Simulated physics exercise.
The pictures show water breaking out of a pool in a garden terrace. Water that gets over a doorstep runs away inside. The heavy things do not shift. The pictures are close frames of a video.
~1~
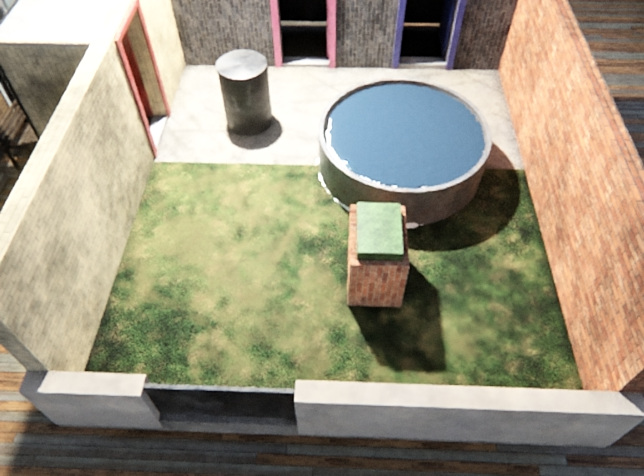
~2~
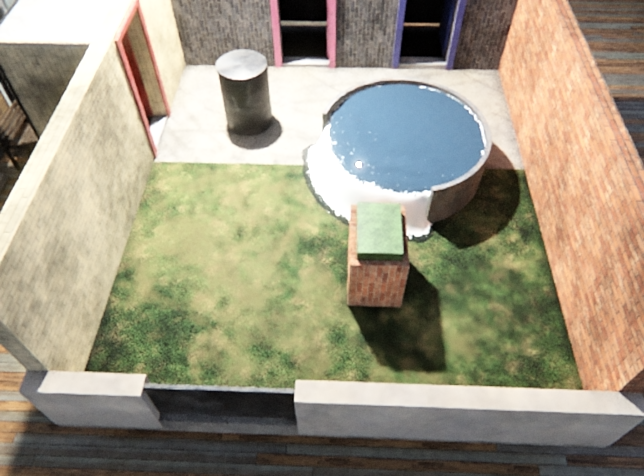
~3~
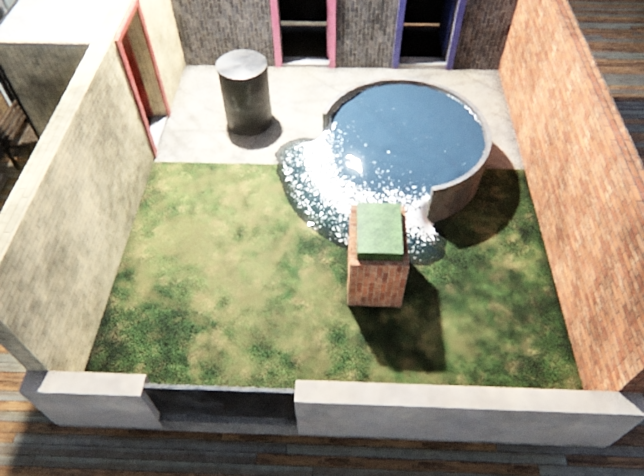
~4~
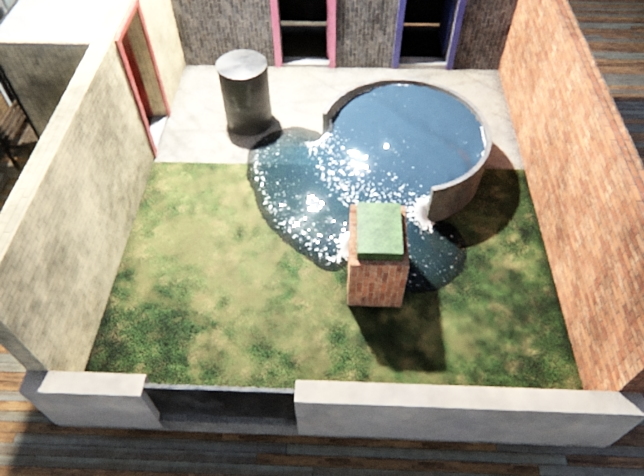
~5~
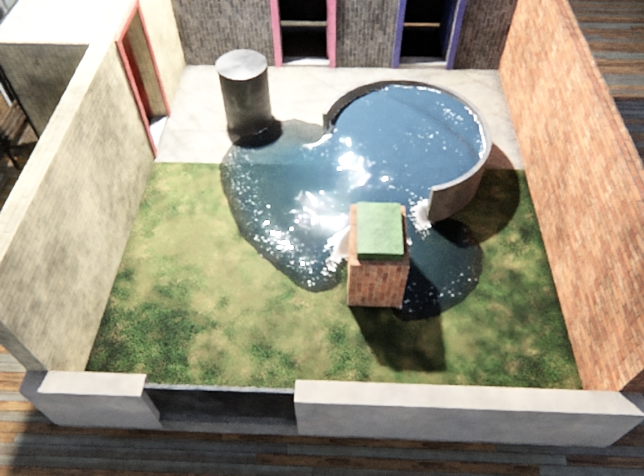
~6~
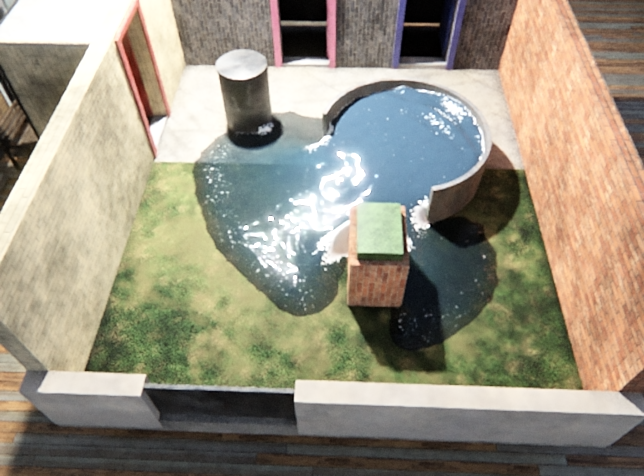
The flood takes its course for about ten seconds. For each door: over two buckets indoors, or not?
In the end: The pink door admits no more than that; the red door lets in a lot; the blue door admits no more than that.
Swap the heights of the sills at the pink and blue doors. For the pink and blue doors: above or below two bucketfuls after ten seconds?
My reading: Pink door stays under, blue door holds.
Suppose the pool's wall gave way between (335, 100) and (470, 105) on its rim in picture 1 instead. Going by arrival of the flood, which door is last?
Last comes the red one.
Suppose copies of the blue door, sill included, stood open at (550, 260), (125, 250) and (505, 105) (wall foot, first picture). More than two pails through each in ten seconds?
In turn: Stays under, floods, keeps below it.
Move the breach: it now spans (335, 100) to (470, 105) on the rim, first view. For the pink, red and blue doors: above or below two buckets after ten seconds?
My reading: The pink door takes more; the red door lets more in; the blue door floods.
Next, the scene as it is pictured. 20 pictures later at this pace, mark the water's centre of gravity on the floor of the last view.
Around (281, 241).
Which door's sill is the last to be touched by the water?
It is the blue one.
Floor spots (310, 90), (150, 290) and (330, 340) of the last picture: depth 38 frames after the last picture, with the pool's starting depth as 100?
Roughly 4, 18 and 20 per cent, in turn.
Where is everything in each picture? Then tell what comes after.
In the first frame, still water in the pool at (404, 133).
In the second frame, the front is at (313, 148), out from the gap at (345, 192).
In the third frame, the front is at (437, 252), out from the gap at (345, 195).
In the fourth frame, water pours out at (345, 196) and has run to (276, 135).
In the fifth frame, water pours out at (345, 197) and has run to (471, 281).
In the sixth frame, water pours out at (345, 197) and has run to (446, 332).
A moment on, water covers 45 % of the floor; the pink door not reached, the red door under two buckets in, the blue door not reached.
Next, water covers 65 % of the floor; the pink door not reached, the red door over two buckets in, the blue door not reached.
Then, water covers 70 % of the floor; the pink door wet at the sill, nothing in, the red door far over two buckets in, the blue door not reached.
Later, water covers 85 % of the floor; the pink door wet at the sill, nothing in, the red door far over two buckets in, the blue door not reached.
In the end, water covers 100 % of the floor; the pink door under two buckets in, the red door far over two buckets in, the blue door wet at the sill, nothing in.
